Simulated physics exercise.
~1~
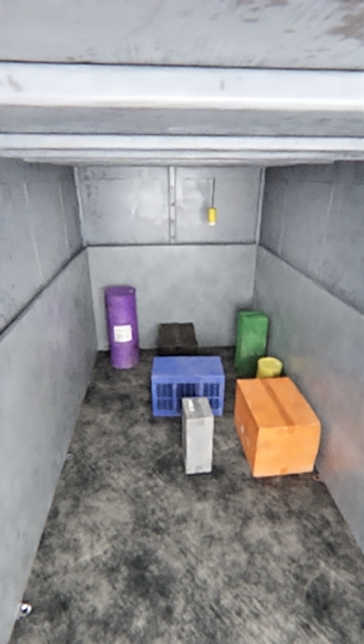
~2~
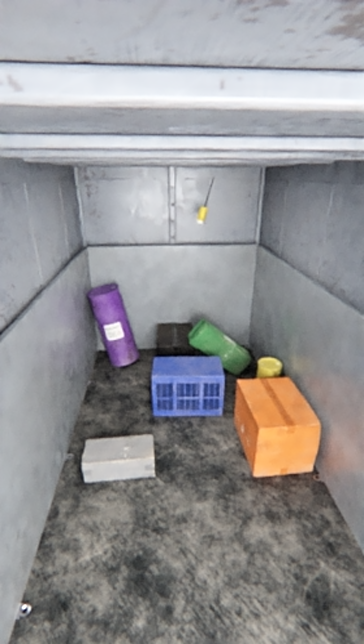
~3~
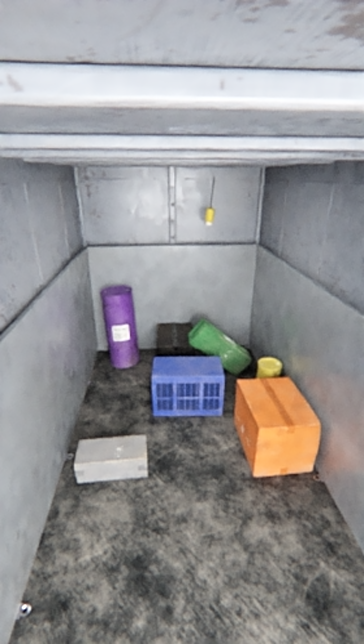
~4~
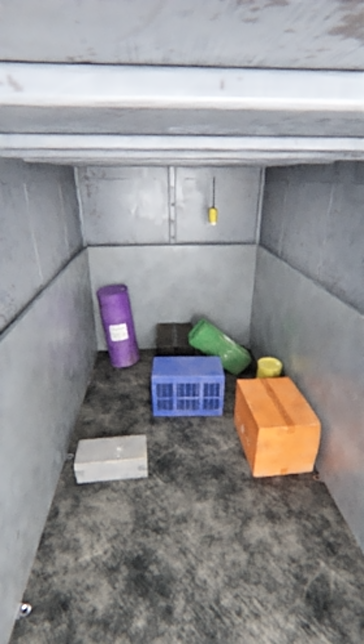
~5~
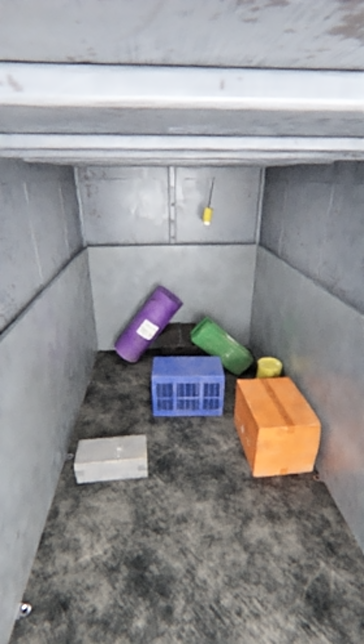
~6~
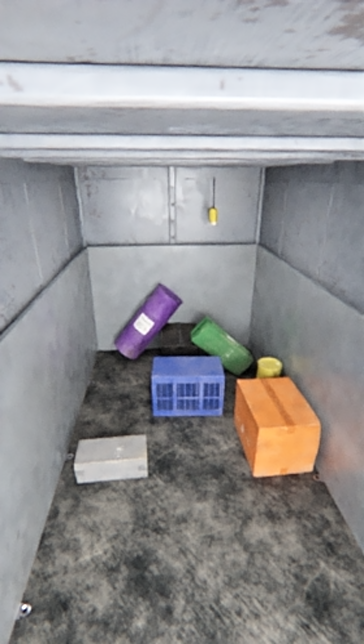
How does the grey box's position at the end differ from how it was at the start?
The grey box stood upright near the front of the blue chest at the start, but at the end it lay on its side farther to the left.
The van's load bay held several items as the grey box toppled to the left, the green container tipped left and the purple drum rocked left, then upright. The drum finally leaned right, with the grey box on its side and the green container leaning.
